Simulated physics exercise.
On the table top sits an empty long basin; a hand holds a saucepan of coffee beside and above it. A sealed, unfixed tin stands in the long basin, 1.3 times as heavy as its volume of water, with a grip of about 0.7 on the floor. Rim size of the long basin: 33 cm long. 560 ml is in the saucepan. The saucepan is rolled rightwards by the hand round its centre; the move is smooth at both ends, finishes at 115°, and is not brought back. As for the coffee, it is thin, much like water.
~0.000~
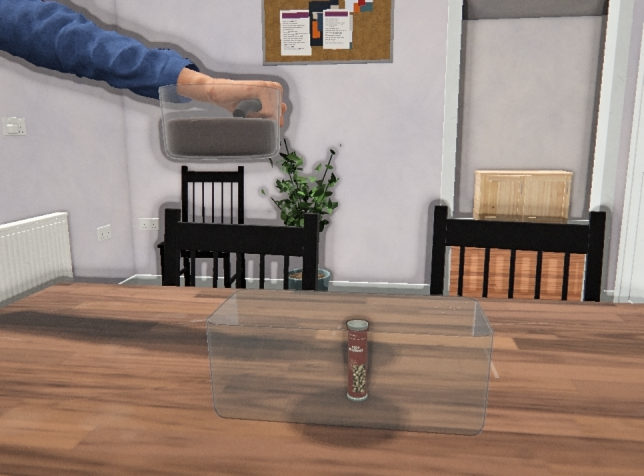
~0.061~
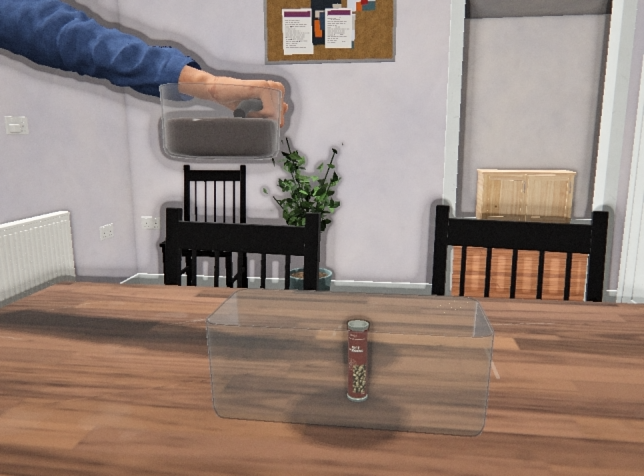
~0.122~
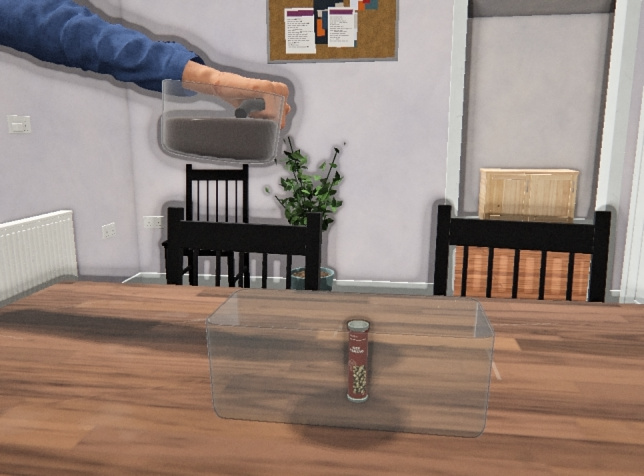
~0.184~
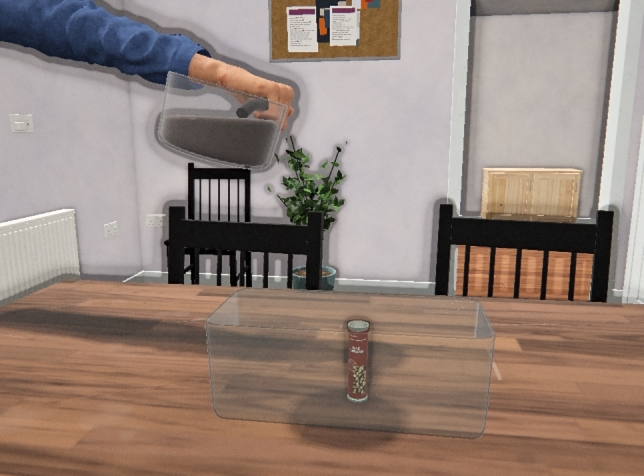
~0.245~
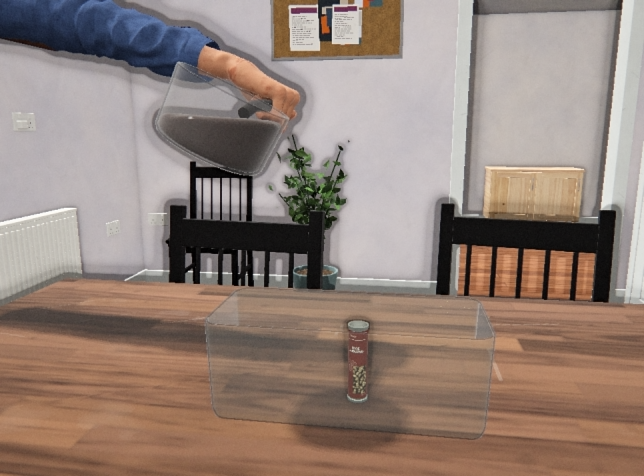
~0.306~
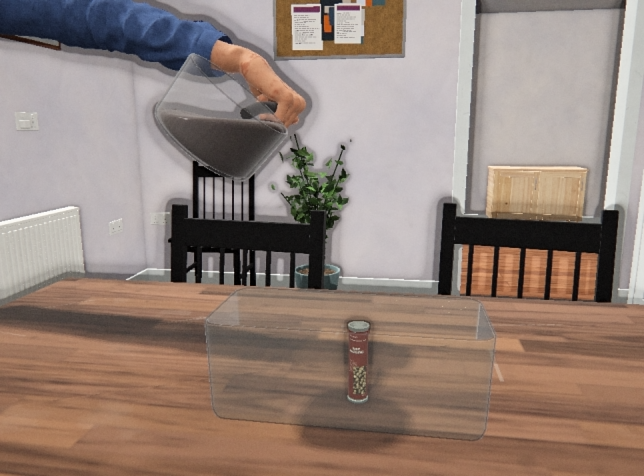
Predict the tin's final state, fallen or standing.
It won't make it through.
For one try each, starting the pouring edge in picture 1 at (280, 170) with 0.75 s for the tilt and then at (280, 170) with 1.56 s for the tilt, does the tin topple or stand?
First it stays on its base; then it stays on its base.
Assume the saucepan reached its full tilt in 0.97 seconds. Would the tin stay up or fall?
The tin tips over.
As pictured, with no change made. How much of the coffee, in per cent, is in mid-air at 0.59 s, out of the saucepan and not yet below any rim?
About 58 per cent.
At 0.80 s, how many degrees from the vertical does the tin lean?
Measured tilt, approx.: 5 degrees.
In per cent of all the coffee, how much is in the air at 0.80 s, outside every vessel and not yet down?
Near 16 percent.
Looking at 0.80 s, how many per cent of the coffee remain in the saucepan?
About 3 % is still there.
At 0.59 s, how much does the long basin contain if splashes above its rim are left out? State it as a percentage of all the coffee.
Near 14 in a hundred.
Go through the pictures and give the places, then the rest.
It leans 0°; its right rim is at (278, 91); the coffee meets the walls at (172, 122) and (277, 121); the long basin's rim runs from (222, 306) to (484, 317); the tin's top is at (358, 327), in the first picture.
It leans 2°; its right rim is at (279, 92); the coffee meets the walls at (172, 121) and (277, 121), in the second picture.
It leans 7°; its right rim is at (282, 98); the coffee meets the walls at (172, 121) and (278, 122), in the third picture.
It leans 16°; its right rim is at (284, 108); the coffee meets the walls at (170, 119) and (279, 123), in the fourth picture.
It leans 28°; its right rim is at (286, 121); the coffee meets the walls at (166, 117) and (282, 124), in the fifth picture.
It leans 41°; its right rim is at (284, 136); the coffee meets the walls at (169, 112) and (287, 127); 1 per cent is over the edge, in the sixth picture.
Then, 0.59 s in, the tilt is 102° and 27 per cent is still to pour; the tin stands where it began.
Then, 0.80 s in, the tilt is 115° and 3 per cent is still to pour; the tin leans 7°.
Then, 1.01 s in, the tilt is 115° and 0 per cent is still to pour; the tin leans 29°.
Then, 1.25 s in, the tilt is 115° and 0 per cent is still to pour; the tin lies on its side.
Finally, the tin lies on its side.
